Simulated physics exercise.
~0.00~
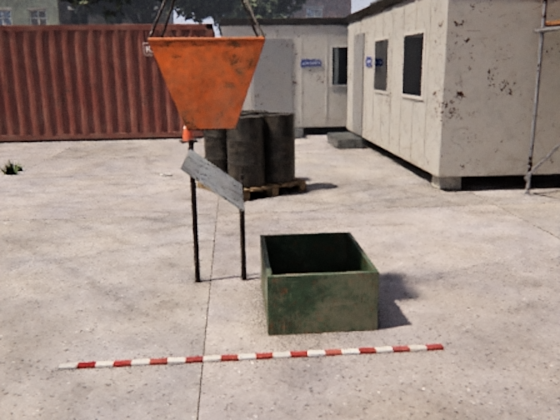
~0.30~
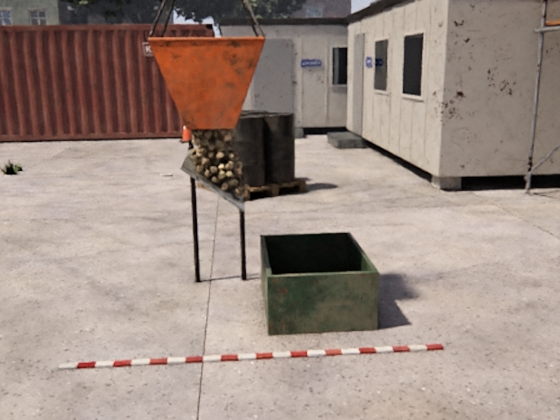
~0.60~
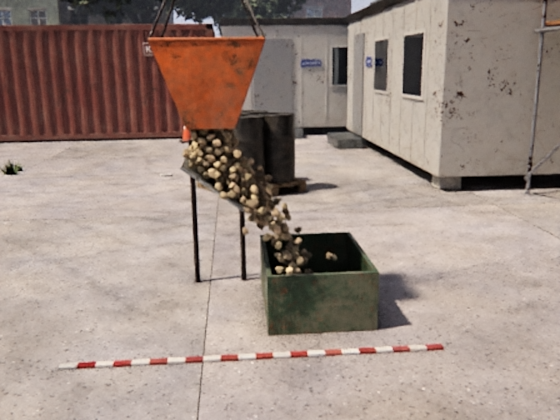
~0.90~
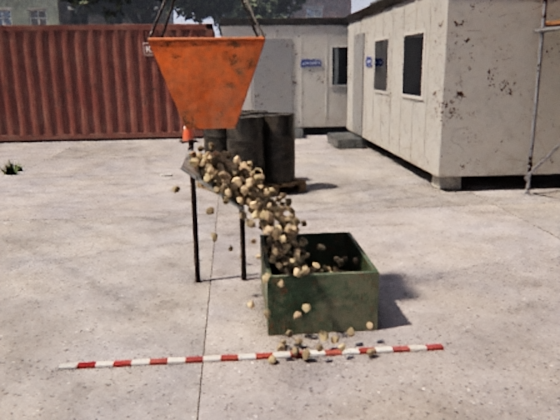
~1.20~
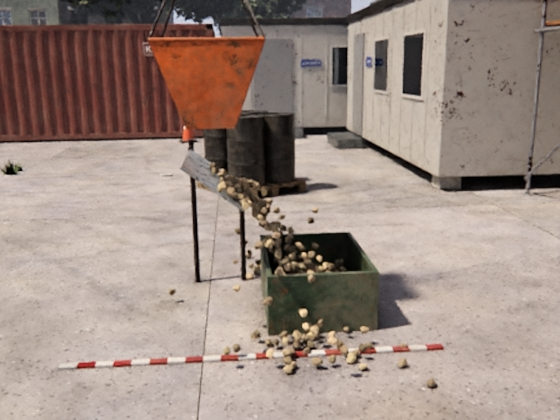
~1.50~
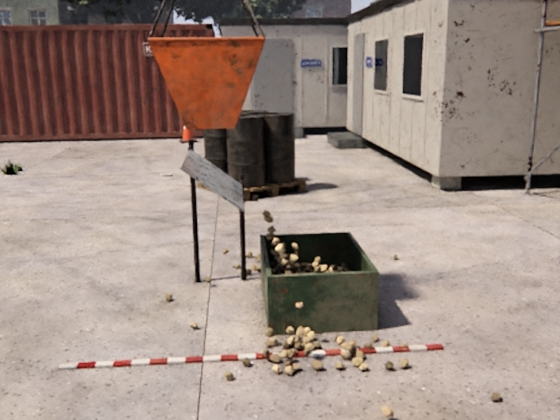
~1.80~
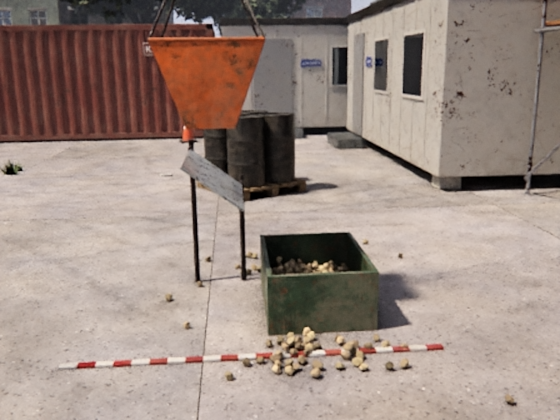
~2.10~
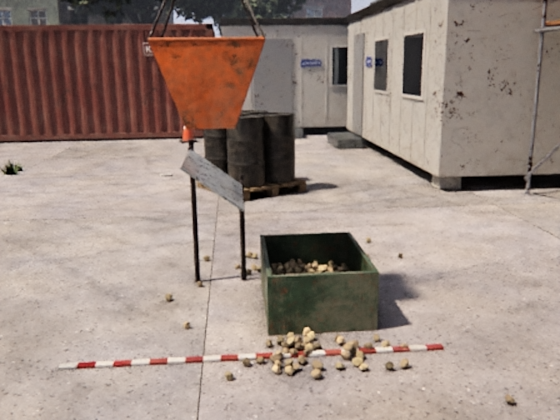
An orange skip drops stones down a slide, most landing in the green bin, some outside.
